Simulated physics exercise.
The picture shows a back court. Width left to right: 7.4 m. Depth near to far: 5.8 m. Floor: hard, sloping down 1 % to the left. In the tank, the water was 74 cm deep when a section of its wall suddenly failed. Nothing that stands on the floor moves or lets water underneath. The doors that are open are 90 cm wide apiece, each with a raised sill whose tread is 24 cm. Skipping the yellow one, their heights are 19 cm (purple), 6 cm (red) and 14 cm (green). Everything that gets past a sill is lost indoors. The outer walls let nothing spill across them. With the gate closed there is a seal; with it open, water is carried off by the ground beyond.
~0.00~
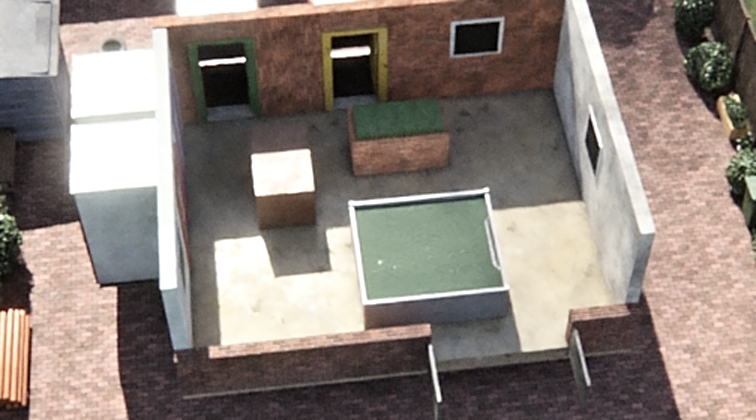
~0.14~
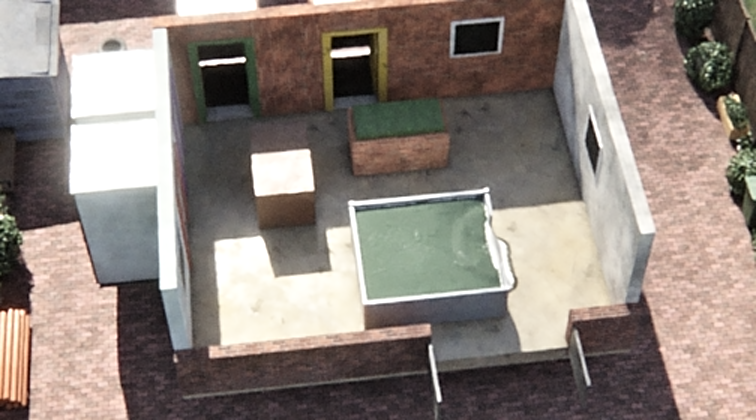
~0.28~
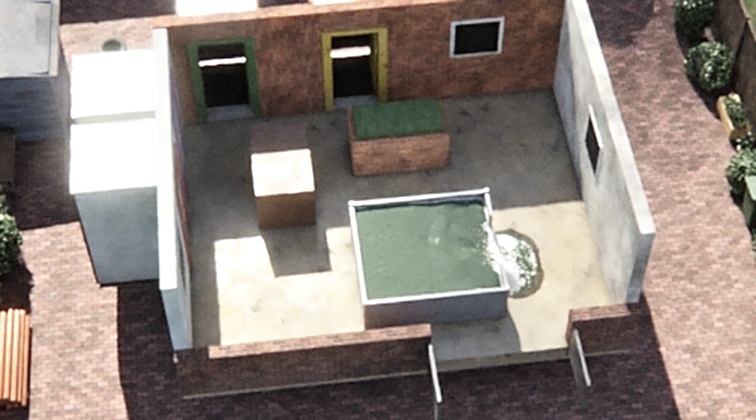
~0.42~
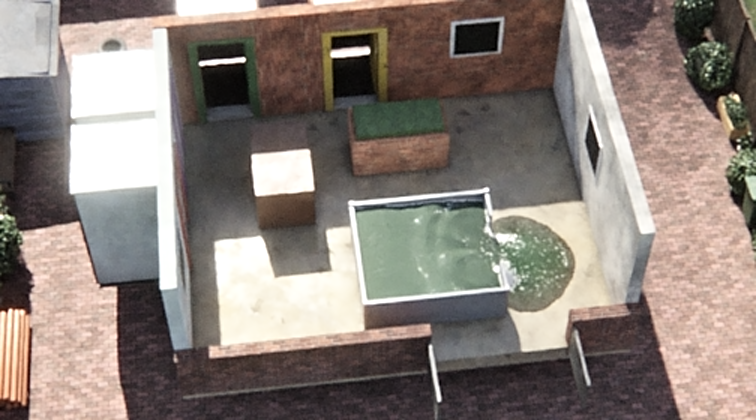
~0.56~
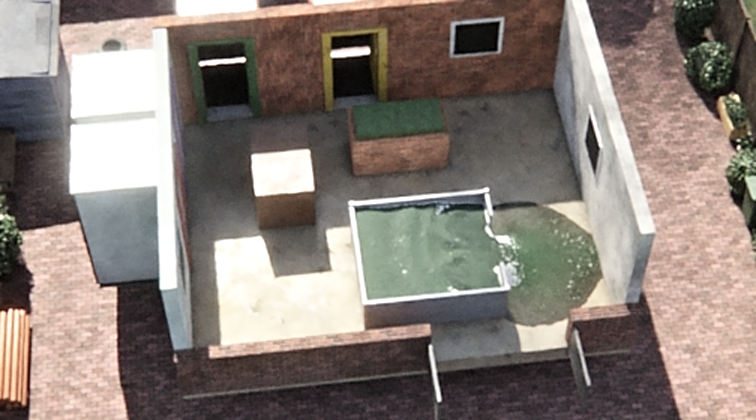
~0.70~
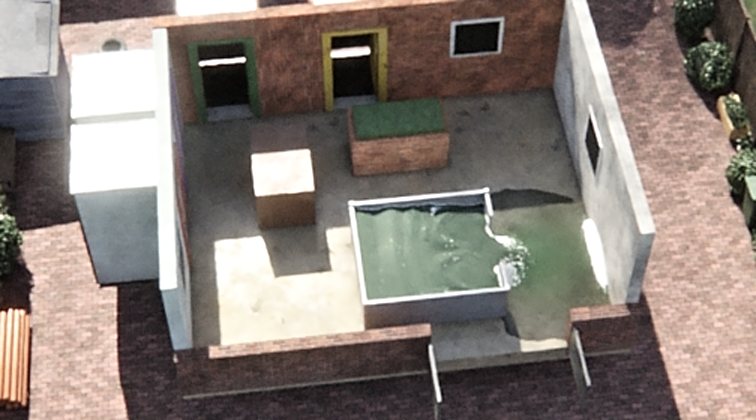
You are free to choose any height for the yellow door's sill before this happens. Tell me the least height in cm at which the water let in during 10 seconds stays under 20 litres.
It should be about 6.5 cm.
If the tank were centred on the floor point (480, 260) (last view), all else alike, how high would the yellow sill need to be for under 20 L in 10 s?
6.5 cm or thereabouts.
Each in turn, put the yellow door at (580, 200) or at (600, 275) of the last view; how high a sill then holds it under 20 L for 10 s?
Roughly 23 cm for the first and 36 cm for the second.
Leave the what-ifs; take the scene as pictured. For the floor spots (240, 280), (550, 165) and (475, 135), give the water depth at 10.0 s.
Depth: About 9, 5, 11 cm.
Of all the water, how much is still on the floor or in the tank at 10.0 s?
Water still present: Approx. 84 %.
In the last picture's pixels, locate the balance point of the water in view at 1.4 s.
The water is centred around (465, 269) in the last picture's pixels.
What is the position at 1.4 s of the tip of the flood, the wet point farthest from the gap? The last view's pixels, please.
The farthest wet point is roughly at (566, 136) in the last view.
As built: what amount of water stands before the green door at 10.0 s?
It stands about 11.0 centimetres deep.
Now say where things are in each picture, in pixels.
The first frame shows still water, 74 cm deep, in the tank at (427, 248); the yellow door at (355, 72) is dry.
In the second frame, the gap is at (493, 258), the front 0.3 m out at (514, 283); the back of the tank holds 74 cm.
In the third frame, the gap is at (493, 259), the front 0.8 m out at (540, 277); the back of the tank holds 74 cm.
In the fourth frame, the gap is at (493, 259), the front 1.4 m out at (571, 266); the back of the tank holds 74 cm.
In the fifth frame, water pours out at (493, 258) and has run 1.9 m, to (601, 268); about 6 cm deep outside, 74 cm at the back.
In the sixth frame, water pours out at (493, 258) and has run 2.0 m, to (610, 301); about 6 cm deep outside, 73 cm at the back; the yellow door at (355, 72), 4.6 m from the gap, is still 3.7 m from the nearest water.
After 1.4 s water covers 15 % of the floor, deepest (56 cm) near (618, 329); it has not reached the yellow door.
After 3.0 s water covers 40 % of the floor, deepest (34 cm) near (615, 320); it has not reached the yellow door.
After 10.0 s water covers 95 % of the floor, deepest (14 cm) near (185, 160); 8 cm at the yellow door, 21 litres in over its 6 cm sill.
At the yellow door as built, the water arrived by 3.4 s and peaked near 10 cm at 6.8 s.
Run again over the same 10 s with other heights there, 31 litres in over 5 cm, 12 litres over 7 cm. The limit of 20 litres is kept from about 6.5 cm up.
